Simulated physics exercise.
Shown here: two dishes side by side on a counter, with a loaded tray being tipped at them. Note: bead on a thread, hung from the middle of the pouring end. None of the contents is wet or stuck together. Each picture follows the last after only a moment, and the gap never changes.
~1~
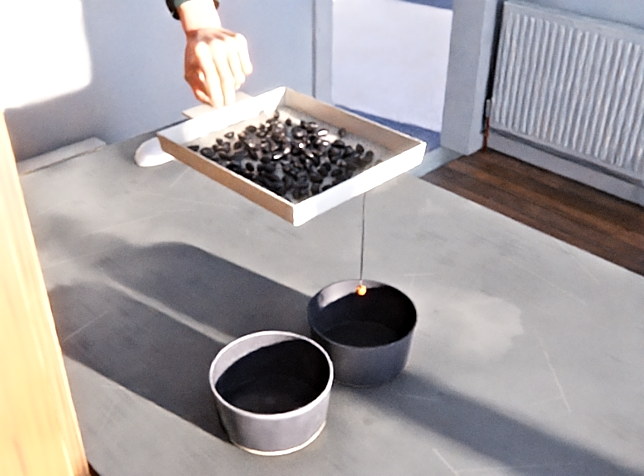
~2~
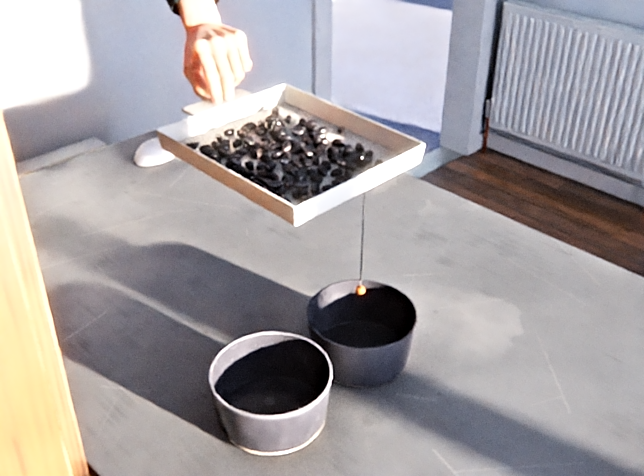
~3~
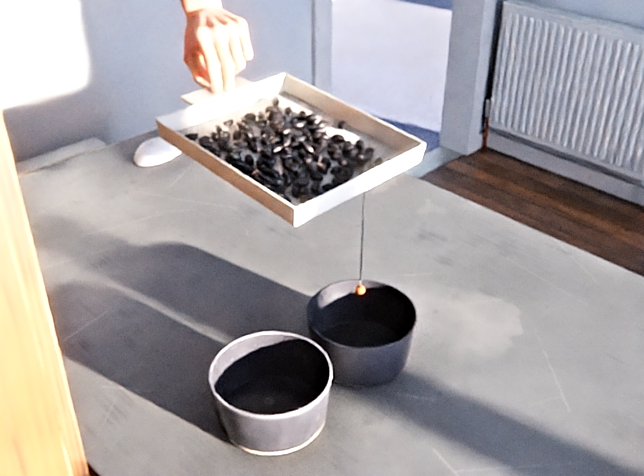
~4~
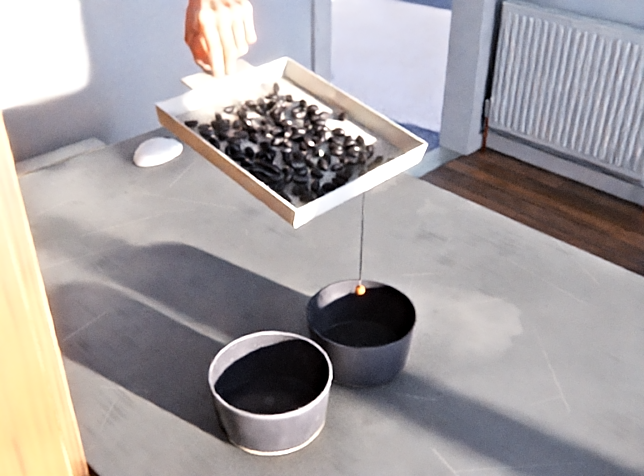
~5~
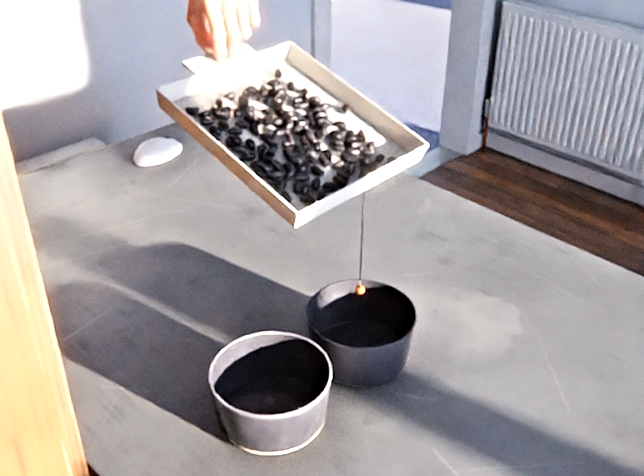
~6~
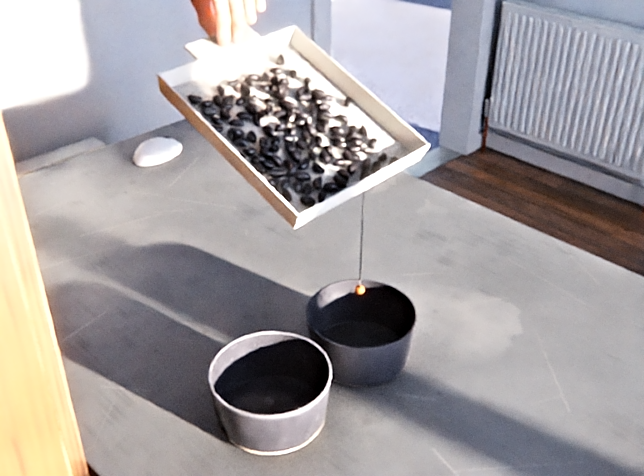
A pale, shallow tray of black beans tilts gradually above a grey counter, seen from slightly above in a sunlit room with a white radiator at upper right. Two dark round dishes sit side by side below, an orange bead hanging on a thread by the right one. A hand at the upper left raises the tray's far end, slowly then more steeply, while the camera stays still.
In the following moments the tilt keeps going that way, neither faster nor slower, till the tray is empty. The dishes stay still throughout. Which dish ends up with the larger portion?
The dish on the right is going to receive more.
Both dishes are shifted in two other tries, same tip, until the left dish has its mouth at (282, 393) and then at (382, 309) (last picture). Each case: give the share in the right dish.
You'd get 60 in a hundred first and 0 in a hundred after that.
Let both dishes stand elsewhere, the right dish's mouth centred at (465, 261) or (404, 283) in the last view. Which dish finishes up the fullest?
For the first position it is the one at left; for the second, the one at left.
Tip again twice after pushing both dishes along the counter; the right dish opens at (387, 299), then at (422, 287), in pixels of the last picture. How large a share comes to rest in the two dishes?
First about 40, then 70 per cent.
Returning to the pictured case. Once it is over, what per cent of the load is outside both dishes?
Roughly 60 percent.
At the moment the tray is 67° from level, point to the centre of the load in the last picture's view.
Near (342, 147).
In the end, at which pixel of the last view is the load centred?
The centre comes to rest close to (391, 386).
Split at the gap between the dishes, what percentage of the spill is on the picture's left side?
Around 0 %.
Just after the last frame, tray tipped steeply; almost all on the tray; just a few in the air.
A moment on, tray tipped past a quarter turn; the larger part on the tray; just a few in the right dish; about a tenth outside both; about a tenth in the air.
Further on, tray tipped past a quarter turn; about a tenth in the left dish; roughly a quarter in the right dish; roughly two thirds outside both.
When it is over, tray tipped past a quarter turn; about a tenth in the left dish; roughly a quarter in the right dish; roughly two thirds outside both.
